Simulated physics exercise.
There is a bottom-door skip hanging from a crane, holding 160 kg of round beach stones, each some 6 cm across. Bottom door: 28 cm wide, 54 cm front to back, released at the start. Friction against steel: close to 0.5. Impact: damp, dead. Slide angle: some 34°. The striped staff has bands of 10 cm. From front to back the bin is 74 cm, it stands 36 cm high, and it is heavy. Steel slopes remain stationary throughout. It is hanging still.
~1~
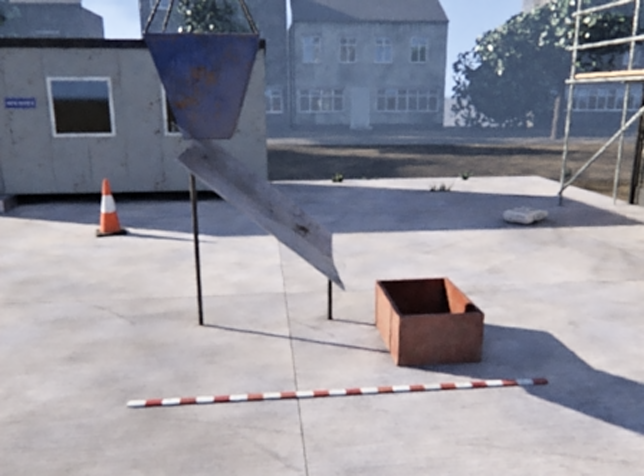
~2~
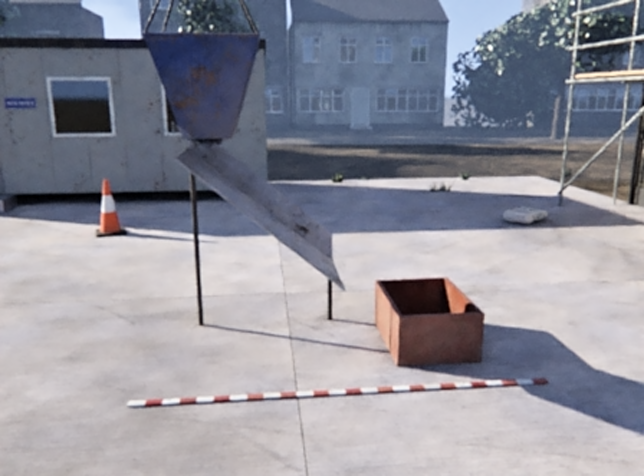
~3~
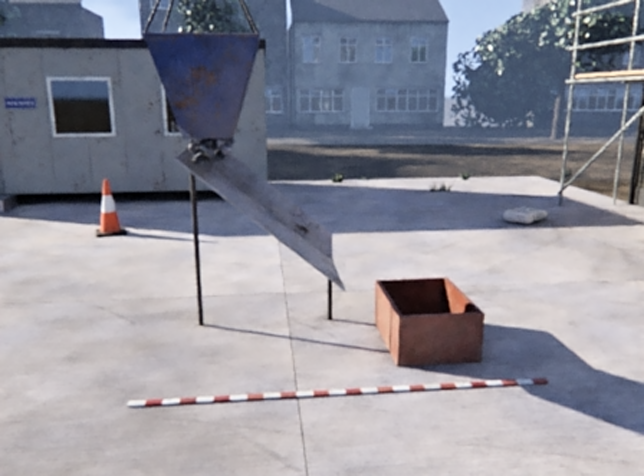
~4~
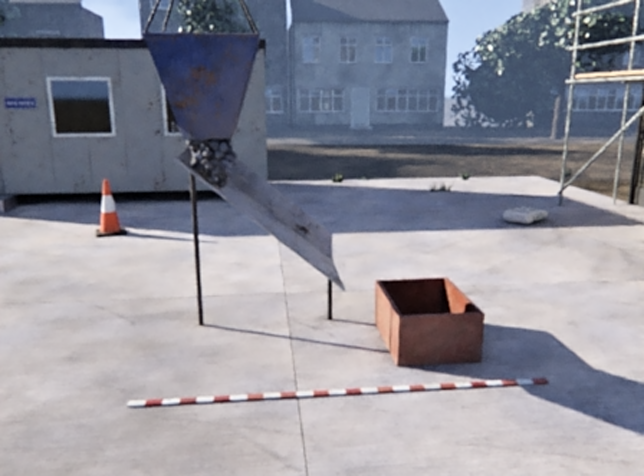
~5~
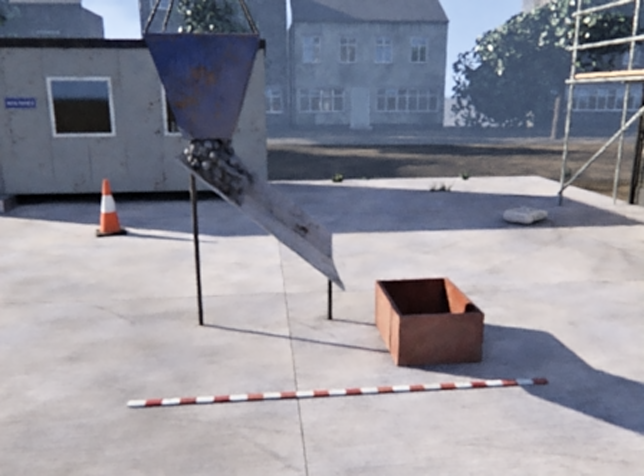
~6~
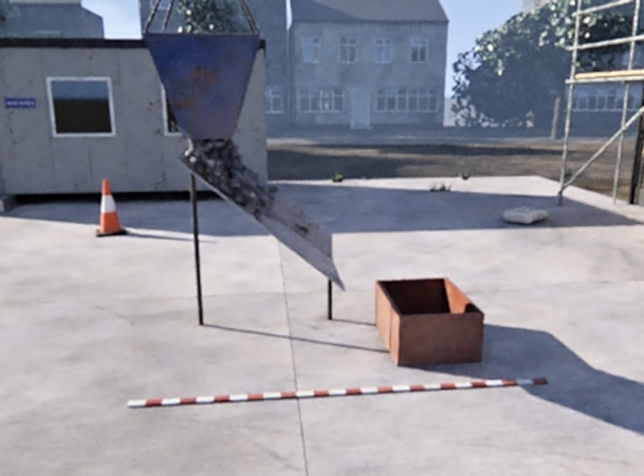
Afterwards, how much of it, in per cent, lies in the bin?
Roughly 12 in every hundred.
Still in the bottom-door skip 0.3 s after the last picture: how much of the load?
Around 15 percent.
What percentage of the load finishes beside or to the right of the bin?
Around 5 per cent of it.
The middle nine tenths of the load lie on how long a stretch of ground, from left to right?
100 cm.
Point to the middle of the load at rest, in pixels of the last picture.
Pixel position of the middle approx (364, 335).
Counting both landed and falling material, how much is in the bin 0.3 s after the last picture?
About 0 per cent of it.
Then, 0.3 s after the last picture, 15 % in the bottom-door skip, 77 % on the steel, 8 % falling or lying left of the bin; the stones farthest right are at (375, 306).
Then, 0.7 s after the last picture, 0 % in the bottom-door skip, 48 % on the steel, 49 % falling or lying left of the bin, 3 % falling or lying in the bin; the stones farthest right are at (435, 316).
Then, 1.3 s after the last picture, 0 % in the bottom-door skip, 86 % falling or lying left of the bin, 12 % falling or lying in the bin, 2 % falling or lying beside or right of the bin; the stones farthest right are at (455, 329).
Then, 2.2 s after the last picture, 0 % in the bottom-door skip, 83 % falling or lying left of the bin, 12 % falling or lying in the bin, 5 % falling or lying beside or right of the bin; the stones farthest right are at (456, 330).
Then, 4.1 s after the last picture, 0 % in the bottom-door skip, 83 % left of the bin, 12 % in the bin, 5 % beside or right of the bin; the stones farthest right are at (456, 330).
